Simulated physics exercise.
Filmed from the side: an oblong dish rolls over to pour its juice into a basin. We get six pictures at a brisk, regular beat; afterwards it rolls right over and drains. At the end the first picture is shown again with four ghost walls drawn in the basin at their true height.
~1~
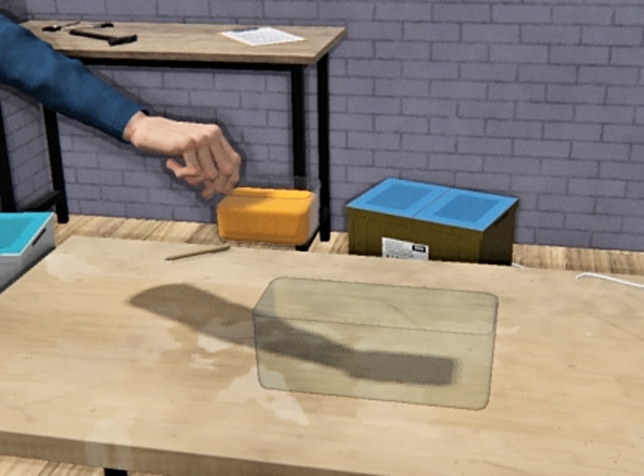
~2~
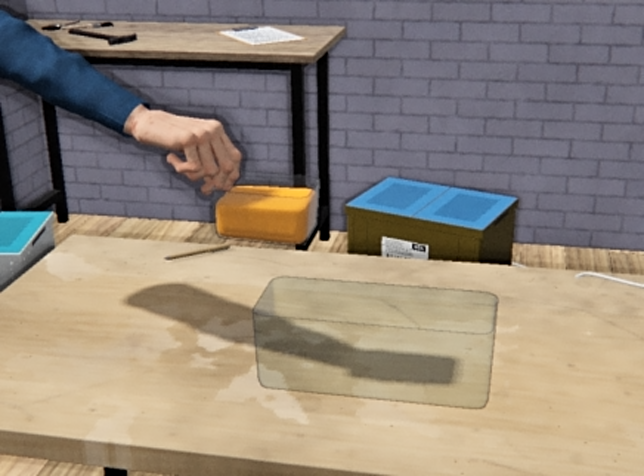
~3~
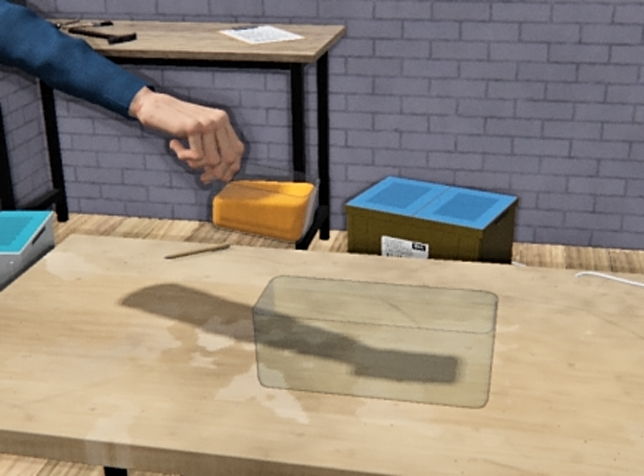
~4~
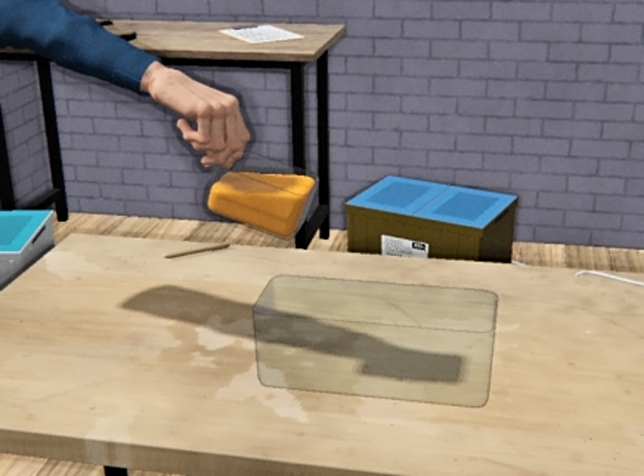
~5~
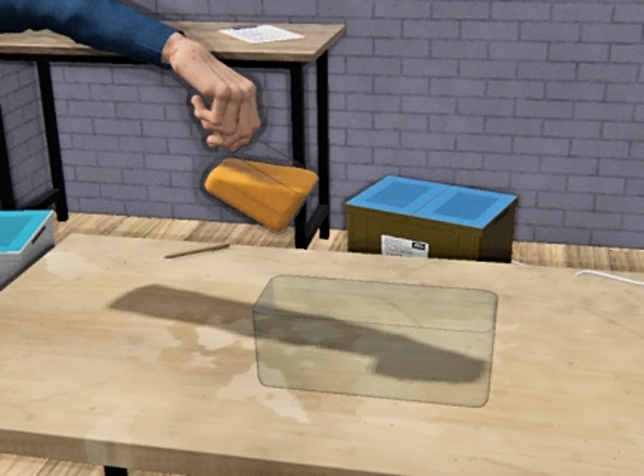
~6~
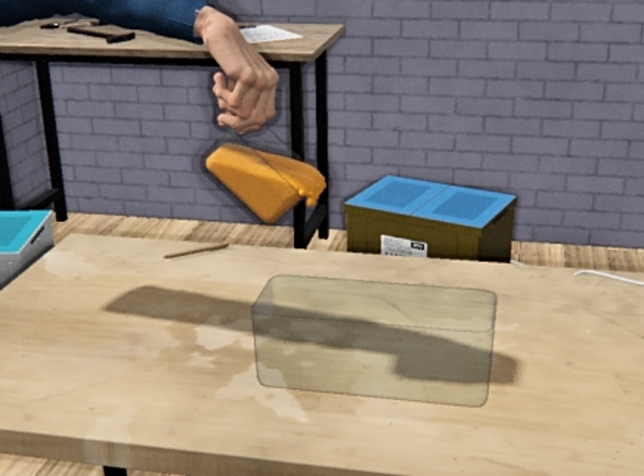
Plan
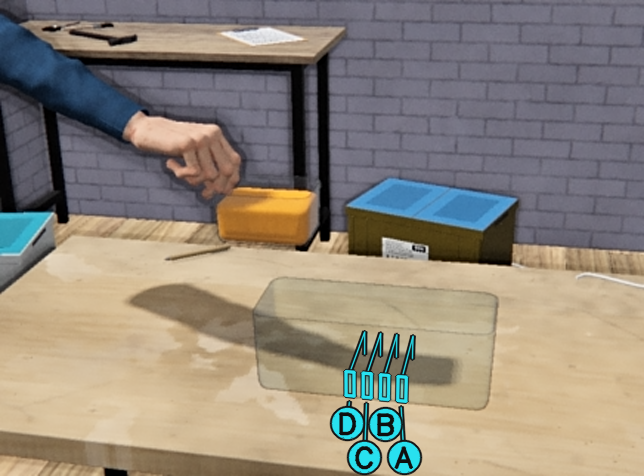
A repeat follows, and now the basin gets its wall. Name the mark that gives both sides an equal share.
Go for A.
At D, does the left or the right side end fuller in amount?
The right one.
On the marked copy, A at (401, 407); B at (383, 405); C at (366, 403); D at (349, 401).
If A is chosen, about 51 % ends left of the wall and 44 % right of it; 5 % is lost outside.
If B is chosen, about 33 % ends left of the wall and 63 % right of it; 4 % is lost outside.
If C is chosen, about 23 % ends left of the wall and 74 % right of it; 3 % is lost outside.
If D is chosen, about 17 % ends left of the wall and 79 % right of it; 4 % is lost outside.
